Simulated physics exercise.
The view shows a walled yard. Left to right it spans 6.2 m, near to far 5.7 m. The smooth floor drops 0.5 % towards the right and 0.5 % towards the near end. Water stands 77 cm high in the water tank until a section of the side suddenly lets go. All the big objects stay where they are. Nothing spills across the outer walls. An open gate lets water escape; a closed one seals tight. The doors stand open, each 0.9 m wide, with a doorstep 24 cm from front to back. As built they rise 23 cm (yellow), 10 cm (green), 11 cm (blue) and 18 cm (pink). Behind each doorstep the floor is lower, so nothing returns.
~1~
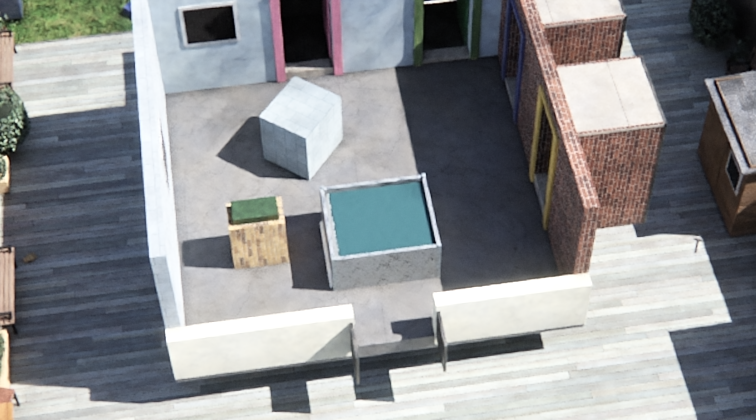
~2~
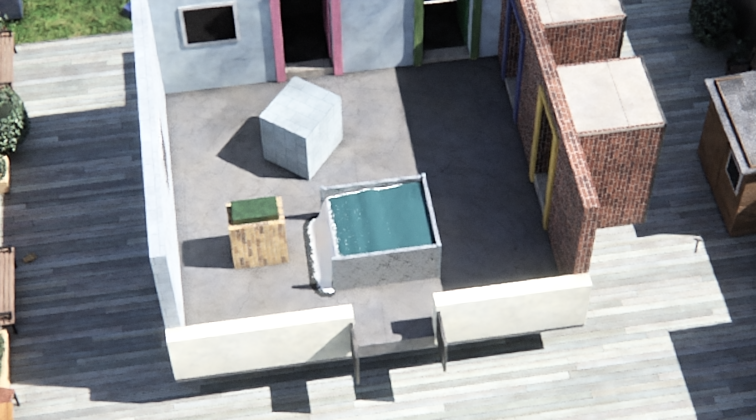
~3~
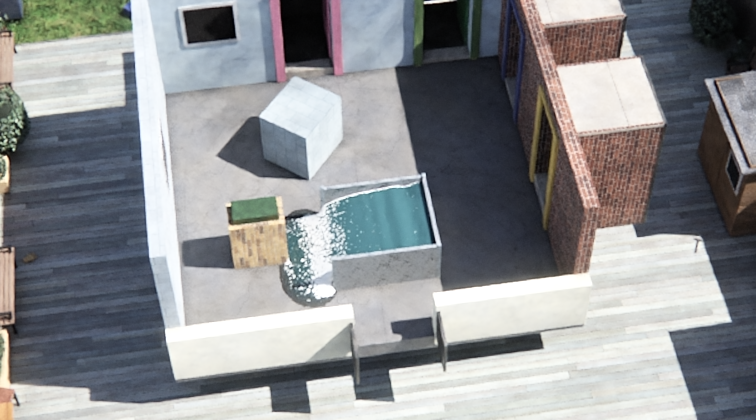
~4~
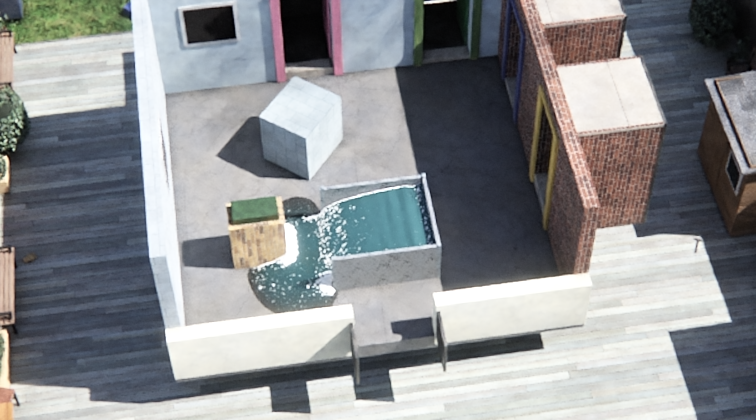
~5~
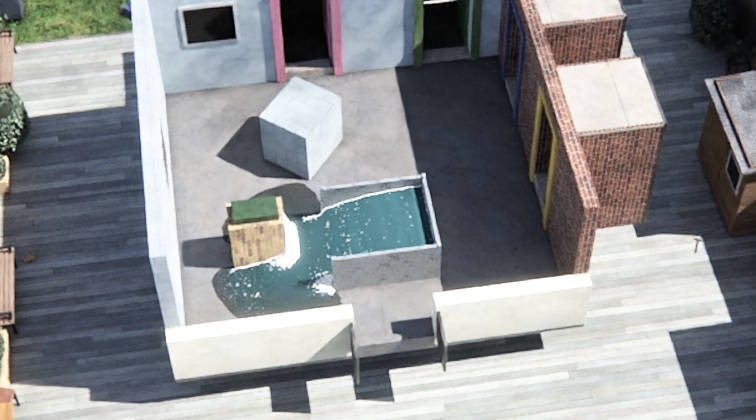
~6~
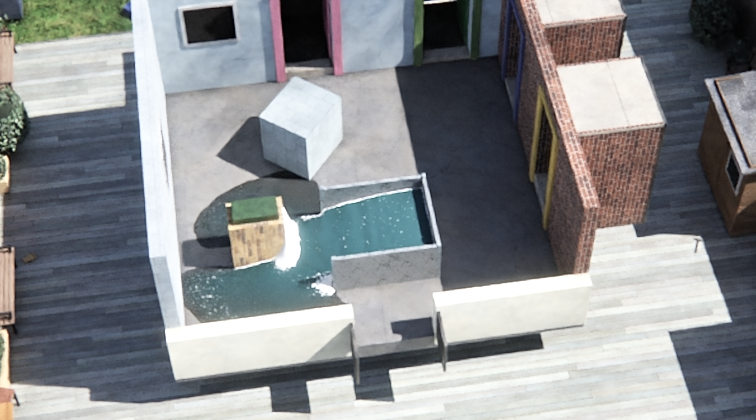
In a walled yard with a pale block, a small wooden planter and open doorways, a square tank of blue-green water stands full and still. Water then pours out through its left side, foaming onto the grey floor, and spreads leftward around the planter and along the low white front wall.
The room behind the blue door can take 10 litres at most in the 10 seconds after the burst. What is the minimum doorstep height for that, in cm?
Close to 10 cm is just enough.
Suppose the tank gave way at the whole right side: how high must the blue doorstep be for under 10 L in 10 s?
Some 7.5 cm.
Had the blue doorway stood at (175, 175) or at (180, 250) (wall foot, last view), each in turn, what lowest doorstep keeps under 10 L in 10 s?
Roughly 12.5 and 9.0 cm.
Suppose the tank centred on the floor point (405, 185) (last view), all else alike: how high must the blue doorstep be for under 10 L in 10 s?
About 8.0 cm.
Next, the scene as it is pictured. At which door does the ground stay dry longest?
It is the yellow one.
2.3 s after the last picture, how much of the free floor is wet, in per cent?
Near 40 per cent is wet.
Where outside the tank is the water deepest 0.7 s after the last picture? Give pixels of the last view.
Around (188, 356).
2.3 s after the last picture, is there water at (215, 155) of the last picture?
It is under water.
Then, 0.7 s after the last picture water covers 30 % of the floor, deepest (60 cm) near (188, 356); it has not reached the blue door.
Then, 2.3 s after the last picture water covers 40 % of the floor, deepest (26 cm) near (166, 98); it has not reached the blue door.
Then, 9.3 s after the last picture water covers 95 % of the floor, deepest (13 cm) near (565, 306); 6 cm at the blue door, 7 litres in over its 11 cm doorstep.
At the blue door as built, the water peaked near 15 cm, 5.5 s after the last picture.
Run again over the same 10 s with other heights there, 14 litres in over 9 cm, 5 litres over 12 cm. The limit of 10 litres is kept from about 10 cm up.
